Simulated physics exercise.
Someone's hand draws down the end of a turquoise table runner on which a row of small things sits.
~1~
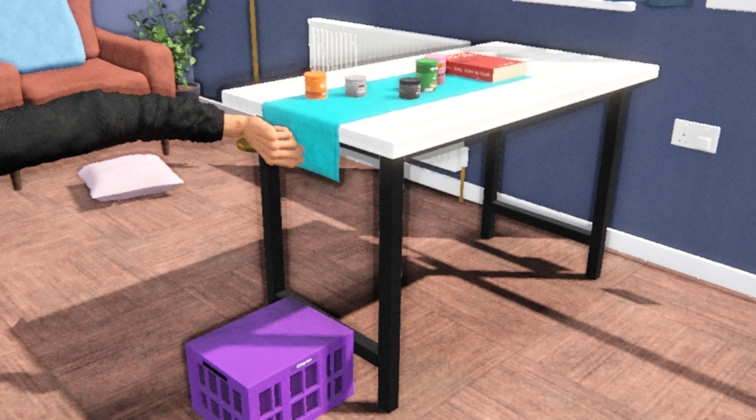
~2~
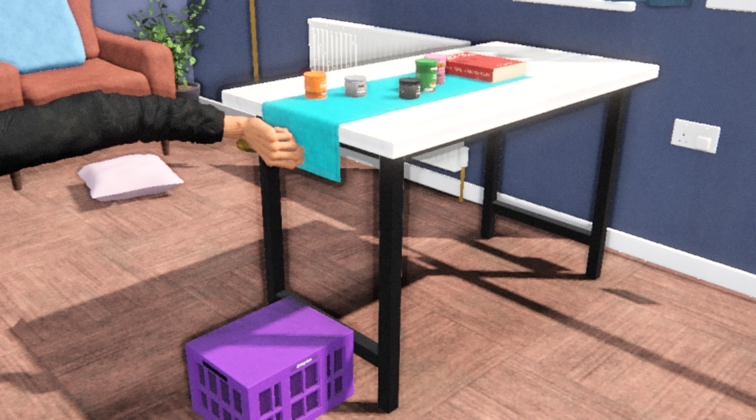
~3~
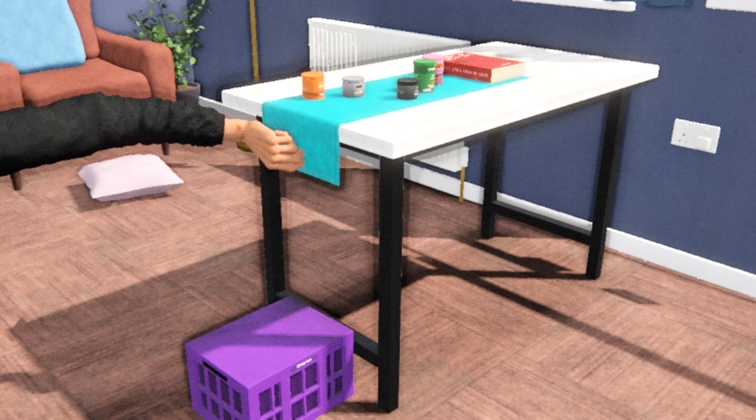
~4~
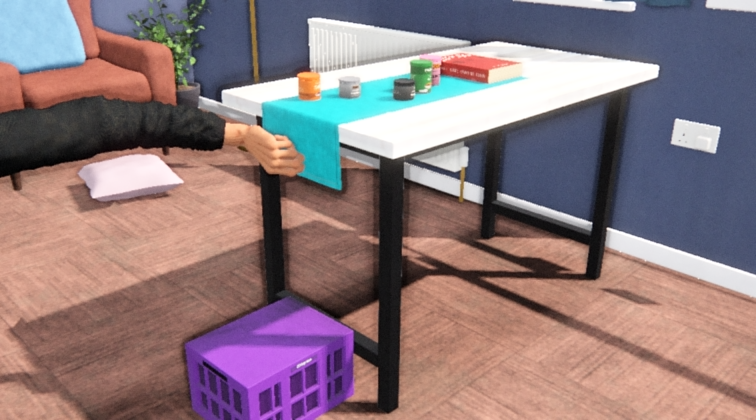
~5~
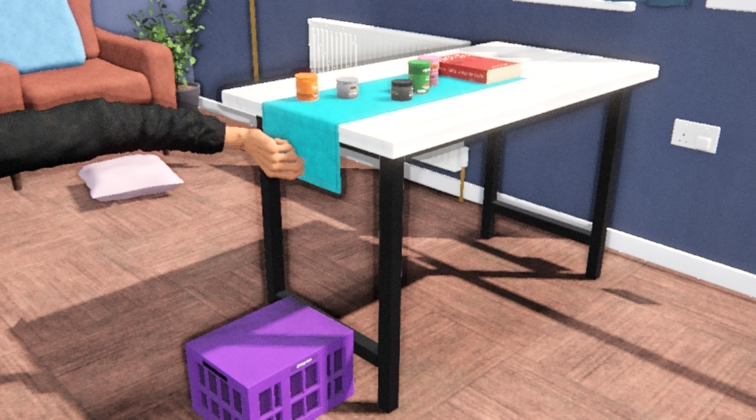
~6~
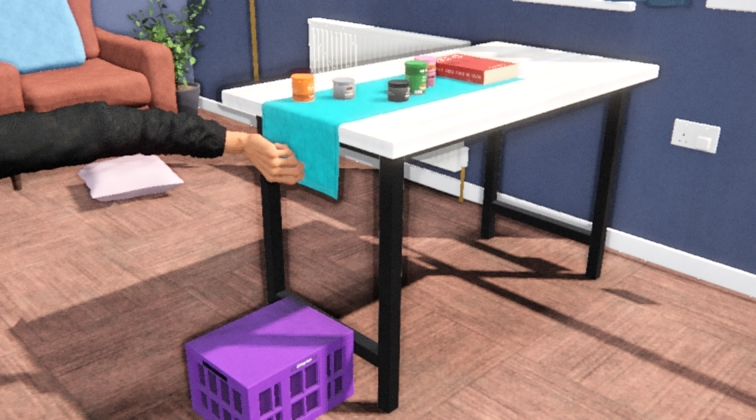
The clip shows a hand gripping the hanging end of a turquoise runner on a white table above a purple crate, drawing it slightly downward while the small pots and cans on it shift a little to the left.
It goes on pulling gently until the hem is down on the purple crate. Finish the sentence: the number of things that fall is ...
The number of things that fall is four.
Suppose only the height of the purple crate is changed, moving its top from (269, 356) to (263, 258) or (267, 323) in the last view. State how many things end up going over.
For the first height 1, for the second 3.
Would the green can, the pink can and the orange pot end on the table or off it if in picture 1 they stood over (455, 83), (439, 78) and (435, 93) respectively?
In the end the green can rides it out, while the pink can rides it out and the orange pot gets dislodged.
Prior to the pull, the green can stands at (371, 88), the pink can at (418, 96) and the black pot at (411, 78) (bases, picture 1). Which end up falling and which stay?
Green can dropped, pink can dropped, black pot kept.
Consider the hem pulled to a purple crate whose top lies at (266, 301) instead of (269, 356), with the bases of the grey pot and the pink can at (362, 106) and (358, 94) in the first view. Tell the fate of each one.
The grey pot drops off; the pink can falls.
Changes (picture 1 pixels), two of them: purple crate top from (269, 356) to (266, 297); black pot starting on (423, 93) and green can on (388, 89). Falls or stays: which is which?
The black pot stays aboard, and the green can stays aboard.
Early on, hem near (301, 244); orange pot gone.
Midway, hem near (301, 301); orange pot, grey pot and black pot gone.
Finally, hem on the crate; orange pot, grey pot, black pot and green can gone. The count of fallen things is four.
